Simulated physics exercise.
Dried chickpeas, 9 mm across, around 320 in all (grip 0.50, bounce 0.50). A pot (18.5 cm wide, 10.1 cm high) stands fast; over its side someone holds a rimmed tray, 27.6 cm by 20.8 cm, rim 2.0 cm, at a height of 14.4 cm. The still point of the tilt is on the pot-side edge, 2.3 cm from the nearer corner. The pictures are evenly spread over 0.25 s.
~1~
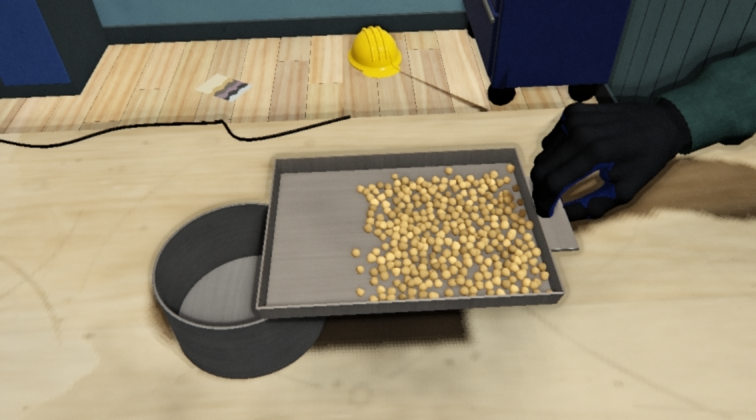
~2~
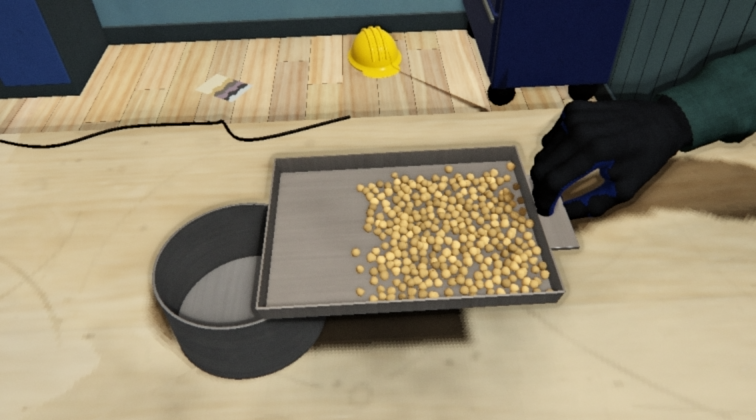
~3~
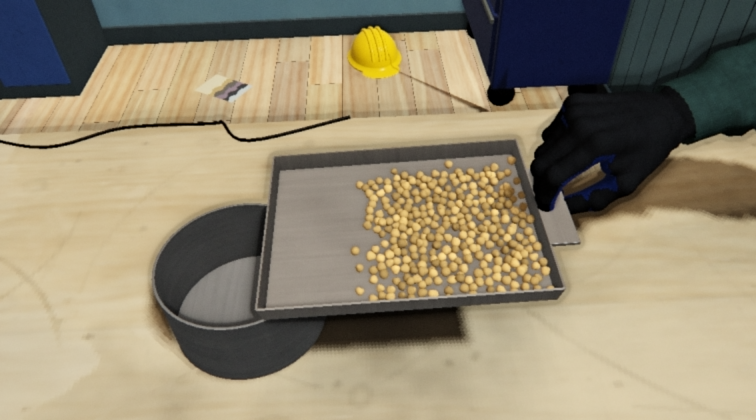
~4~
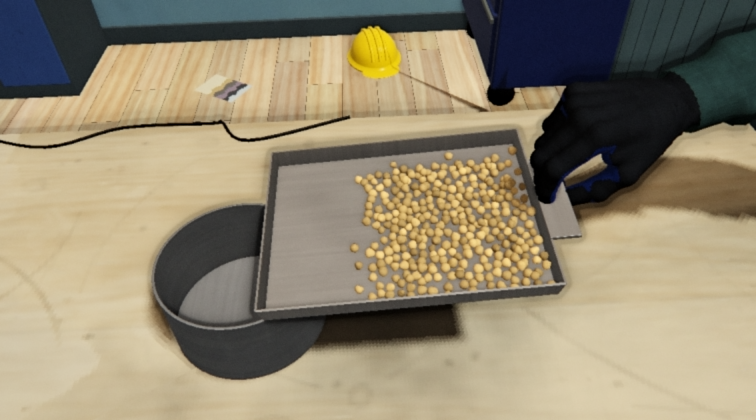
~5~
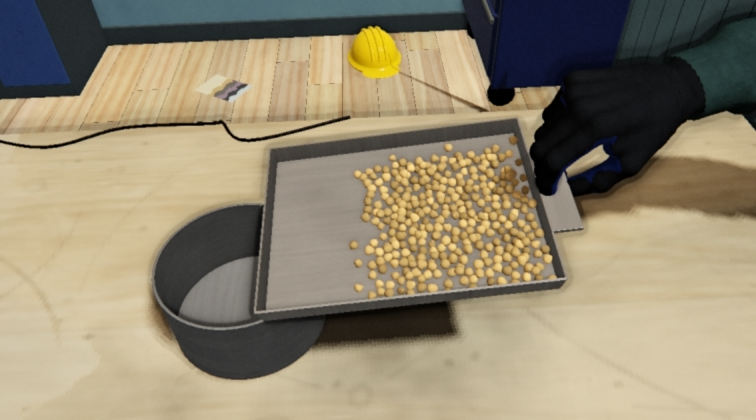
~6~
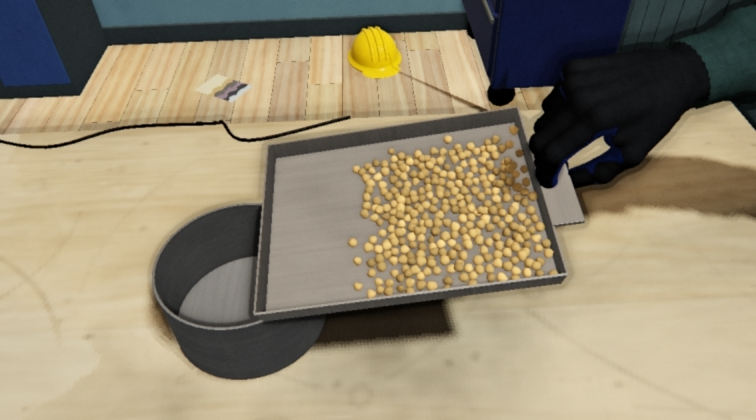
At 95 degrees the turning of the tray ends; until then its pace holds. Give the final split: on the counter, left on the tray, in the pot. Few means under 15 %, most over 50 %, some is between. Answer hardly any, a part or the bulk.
Counter the bulk, tray hardly any, pot hardly any.
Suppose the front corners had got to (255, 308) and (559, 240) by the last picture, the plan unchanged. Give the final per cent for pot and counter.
Pot 60, counter 40.
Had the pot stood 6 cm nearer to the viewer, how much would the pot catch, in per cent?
It would be near 45 per cent.
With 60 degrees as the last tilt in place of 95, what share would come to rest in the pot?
It would be near 0 per cent.
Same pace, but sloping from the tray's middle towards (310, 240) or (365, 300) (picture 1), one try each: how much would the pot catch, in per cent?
About 80 and 0 per cent.
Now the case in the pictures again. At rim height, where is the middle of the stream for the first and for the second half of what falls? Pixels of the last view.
First near (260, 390), later near (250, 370).
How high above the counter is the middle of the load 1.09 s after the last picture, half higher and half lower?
About 24 cm.
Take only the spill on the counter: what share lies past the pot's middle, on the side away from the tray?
Roughly 40 per cent.
Then, 0.65 s after the last picture, tilt 50 degrees; the tray holds 100 %, the pot 0 %.
Then, 1.09 s after the last picture, tilt 77 degrees; the tray holds 95 %, the pot 0 %.
Then, 1.61 s after the last picture, tilt 95 degrees; the tray holds 15 %, the pot 0 %.
In the end, counter 100 %, tray 0 %, pot 0 %.
